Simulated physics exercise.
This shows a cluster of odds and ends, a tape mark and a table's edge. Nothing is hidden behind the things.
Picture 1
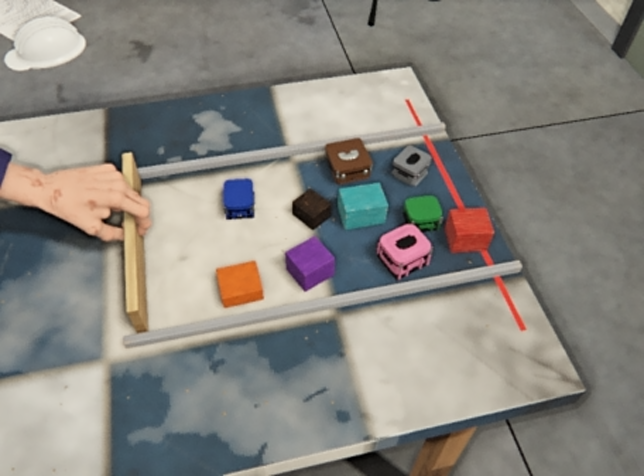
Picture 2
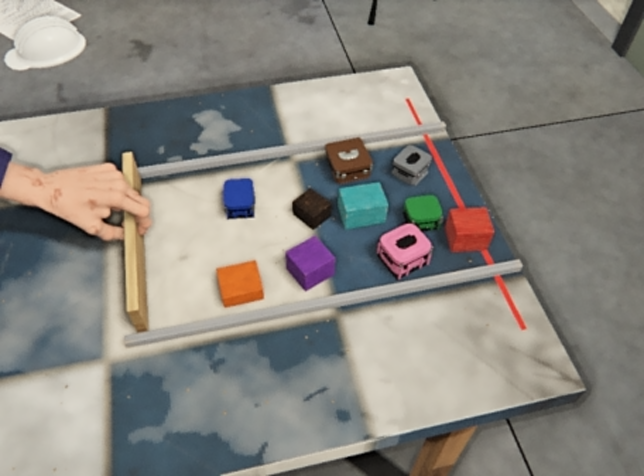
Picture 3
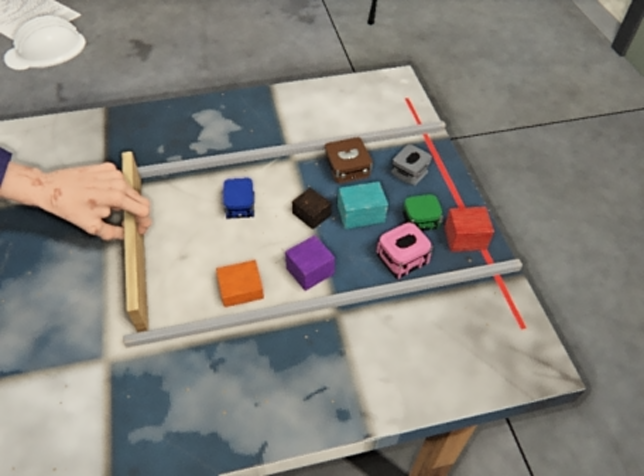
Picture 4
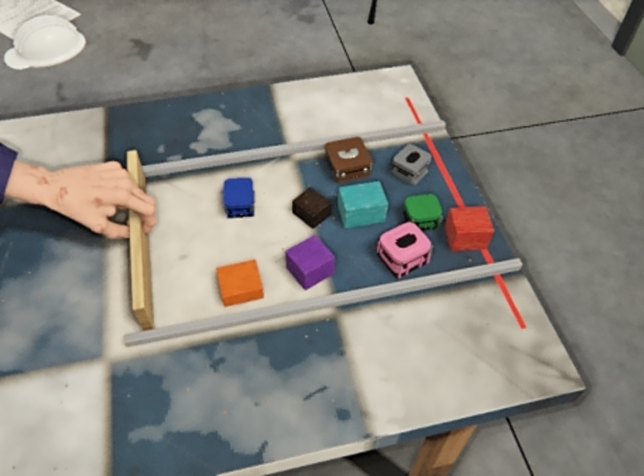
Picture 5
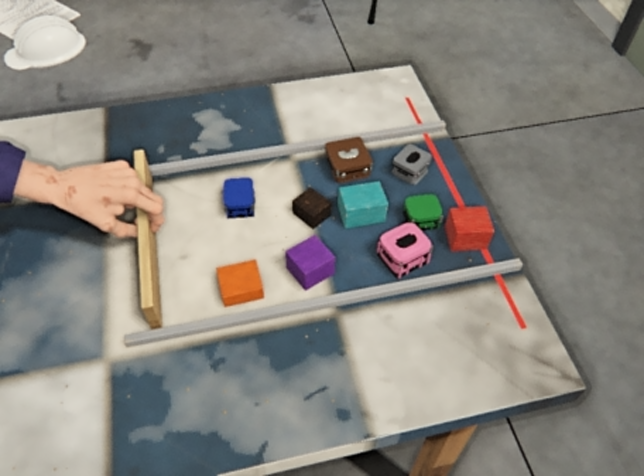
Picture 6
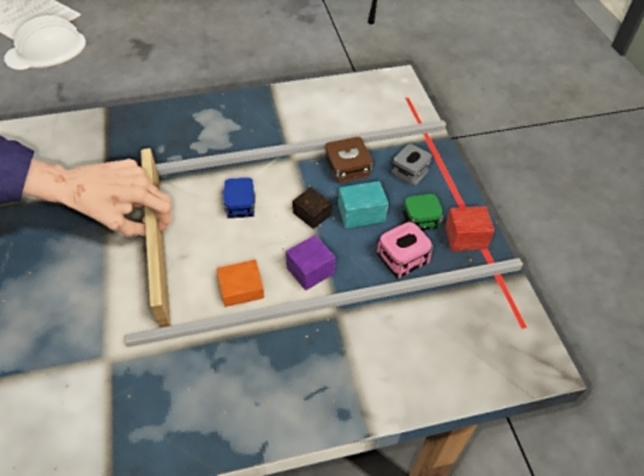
A hand slides an upright wooden board slightly right across a table toward scattered colourful blocks.
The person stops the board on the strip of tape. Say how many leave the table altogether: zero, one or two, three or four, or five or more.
The number that fall off is five or more.
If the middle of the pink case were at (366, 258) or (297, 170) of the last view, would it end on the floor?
In that order, it is lost; drops off.
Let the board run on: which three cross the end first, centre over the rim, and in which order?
They are the red block, the pink case, the green case.
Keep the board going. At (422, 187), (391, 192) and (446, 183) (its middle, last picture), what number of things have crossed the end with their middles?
Past the end: 3, 1 and 7.
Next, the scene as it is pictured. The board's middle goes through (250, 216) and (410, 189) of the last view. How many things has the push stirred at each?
First 3, then 10.
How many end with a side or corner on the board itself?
The number is 3.
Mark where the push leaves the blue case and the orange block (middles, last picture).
About (458, 163), and the other about (501, 235).
Early on, none off yet; red block at rest near (469, 229); grey case at rest near (411, 165); green case at rest near (422, 213).
A while later, none off yet; red block travelled about its own width near (510, 220); grey case moving near (416, 167); green case travelled about its own width near (455, 214).
Finally, the number that fall off is five or more; lost, purple block, turquoise block, brown case, pink case, green case, grey case and red block.
